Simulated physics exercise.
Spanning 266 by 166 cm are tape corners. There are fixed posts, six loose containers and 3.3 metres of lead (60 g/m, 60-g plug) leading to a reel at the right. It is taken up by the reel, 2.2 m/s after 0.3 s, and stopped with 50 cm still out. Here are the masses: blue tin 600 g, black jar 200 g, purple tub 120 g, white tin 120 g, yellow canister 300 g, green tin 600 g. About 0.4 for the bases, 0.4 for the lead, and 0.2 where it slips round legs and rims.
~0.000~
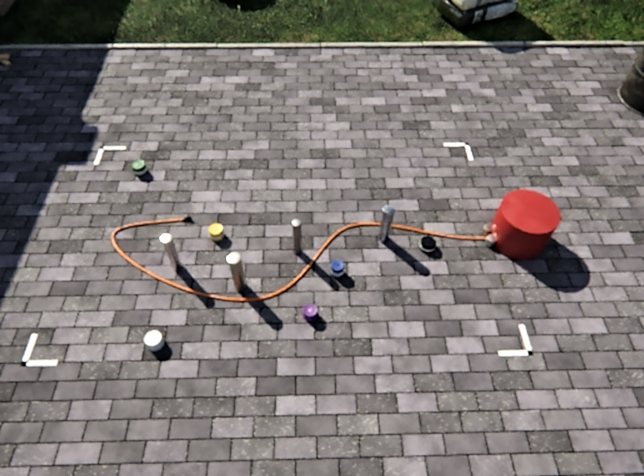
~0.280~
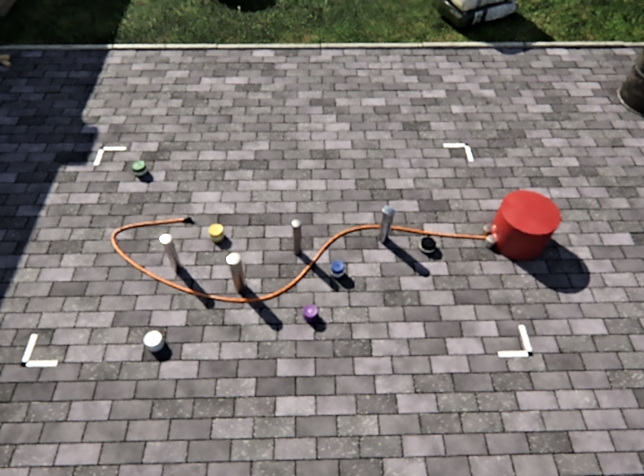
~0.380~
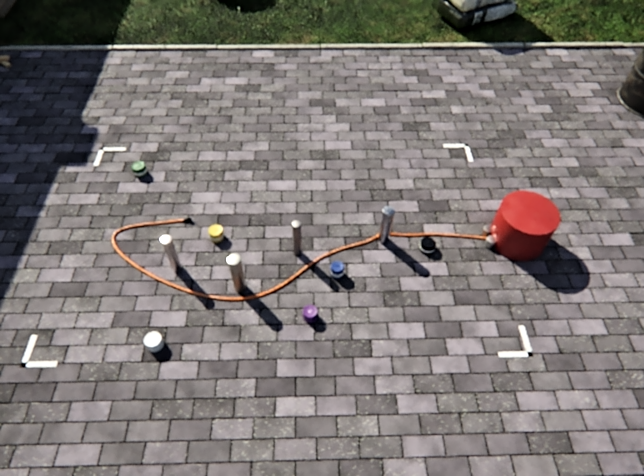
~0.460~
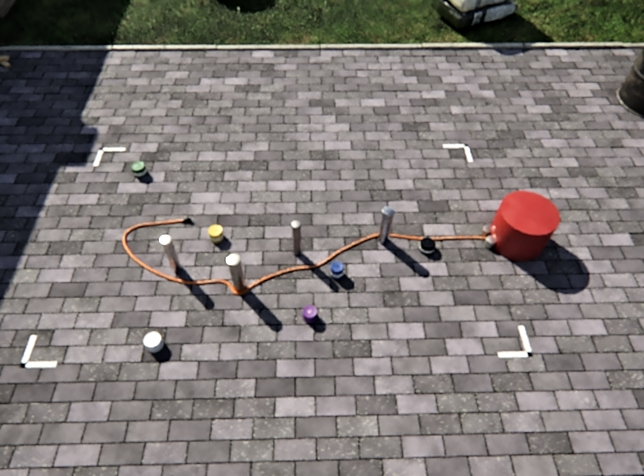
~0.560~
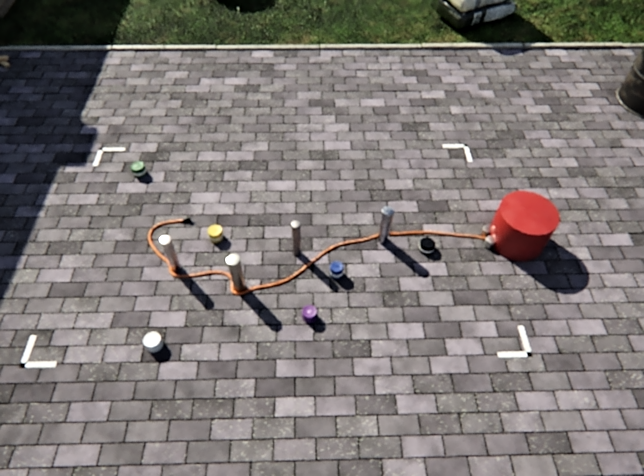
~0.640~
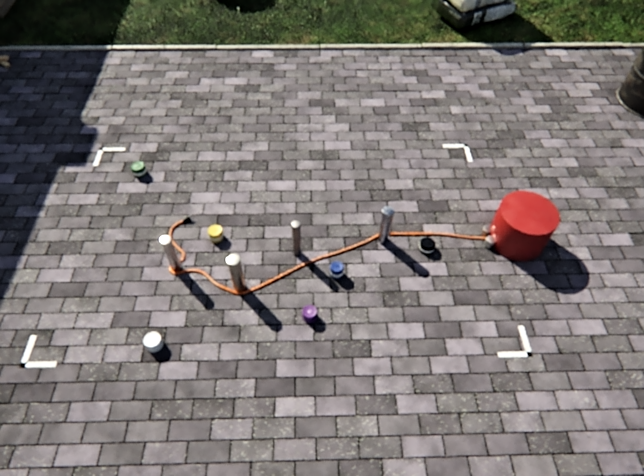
A red reel sat at the right of a paved area while the orange line leading to it drew in, straightening between the upright posts and shrinking its wide left loop around the leftmost post.
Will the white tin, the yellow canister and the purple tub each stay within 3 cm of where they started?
White tin: Yes, it stays close; yellow canister: Yes, it stays close; purple tub: No, it is displaced.
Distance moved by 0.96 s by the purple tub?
Shift of the purple tub: Around 0 cm.
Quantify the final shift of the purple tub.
The purple tub ends up about 130 cm from its start.
At 1.0 s, plug at (211, 305); nothing else has moved.
At 1.3 s, plug at (342, 281); purple tub on its side, 45 cm off its start.
At 1.6 s, plug at (468, 176); purple tub on its side, 112 cm off its start at (478, 245), blue tin 10 cm off its start at (353, 260).
At 1.9 s, plug at (480, 238); purple tub lifted 10 cm, blue tin 10 cm off its start.
At 2.7 s, plug at (481, 243); purple tub on its side, 131 cm off its start at (428, 178), white tin 0 cm off its start at (152, 339), yellow canister 0 cm off its start at (215, 230), blue tin 10 cm off its start at (353, 260).
